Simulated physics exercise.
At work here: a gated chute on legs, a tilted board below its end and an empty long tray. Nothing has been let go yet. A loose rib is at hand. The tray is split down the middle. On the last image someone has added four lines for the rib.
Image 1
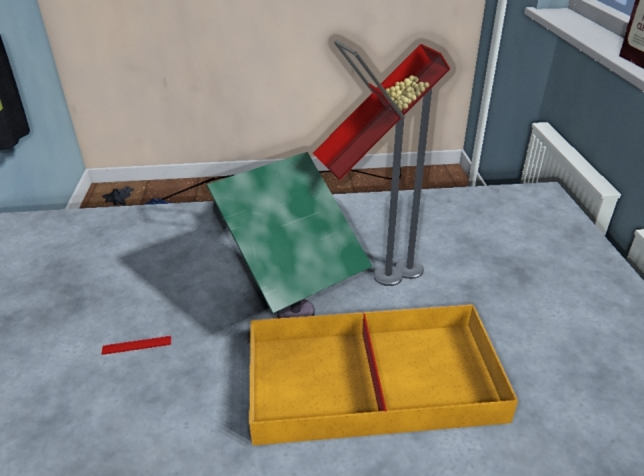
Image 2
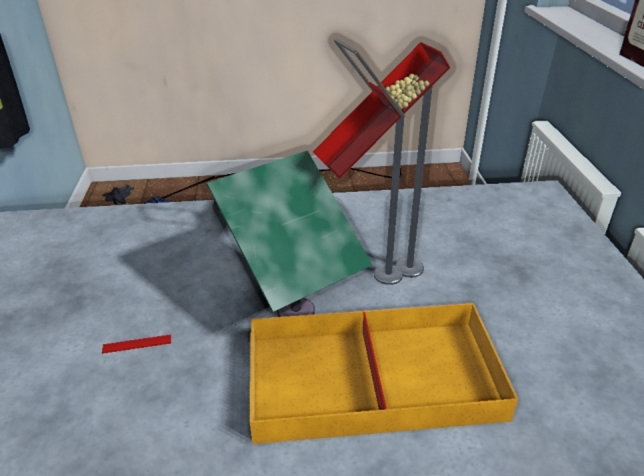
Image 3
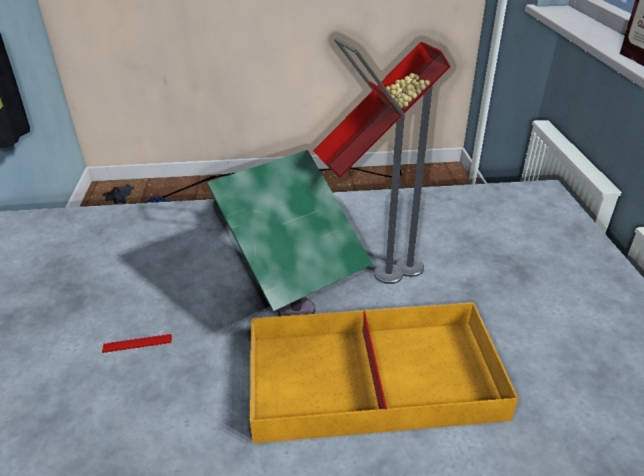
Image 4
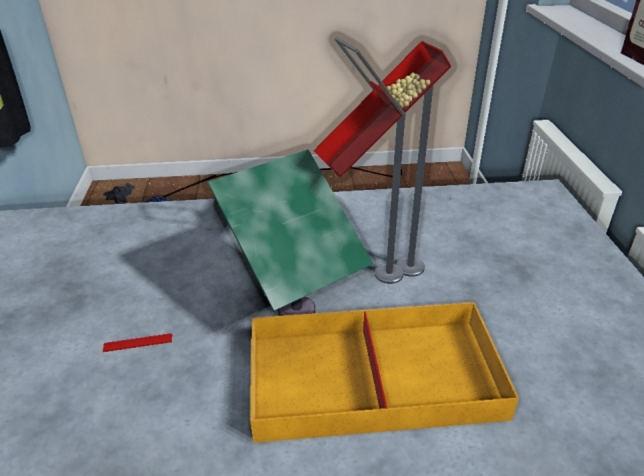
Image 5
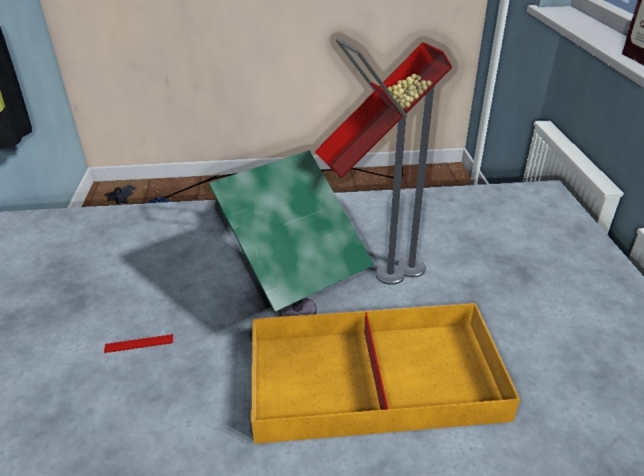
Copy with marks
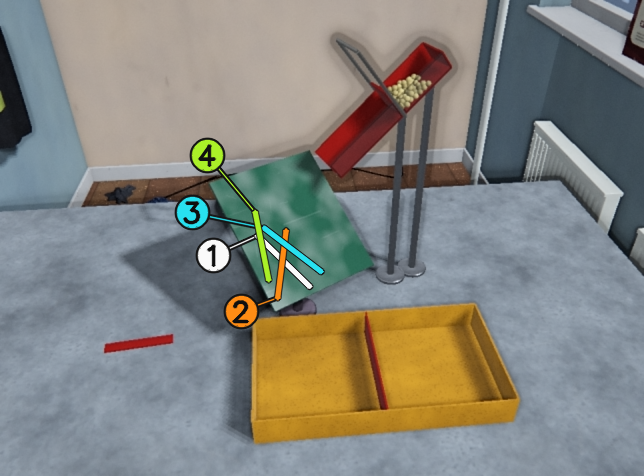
A red chute on grey metal legs, holding pale round beans behind its gate, slopes down to the left over a tilted green board on a mottled grey table, seen from slightly above in a room with beige and blue walls. In front sits an empty yellow tray with a red middle divider, and a red strip lies at left. Nothing visibly moves except the view, which shifts very faintly.
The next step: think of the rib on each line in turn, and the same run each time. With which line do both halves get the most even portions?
3.
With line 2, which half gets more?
Left.
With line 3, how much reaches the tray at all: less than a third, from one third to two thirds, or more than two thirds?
It is more than two thirds.
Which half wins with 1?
The left half.
On the marked copy, line 1 from (257, 235) to (309, 286); line 2 from (286, 230) to (277, 297); line 3 from (264, 228) to (321, 271); line 4 from (255, 212) to (268, 279).
With 1, of what is caught, all but a few in the left half, only a few in the right.
With 2, of what is caught, the whole lot in the left half, none at all in the right.
With 3, of what is caught, close to half in the left half, close to half in the right.
With 4, of what is caught, all but a few in the left half, only a few in the right.
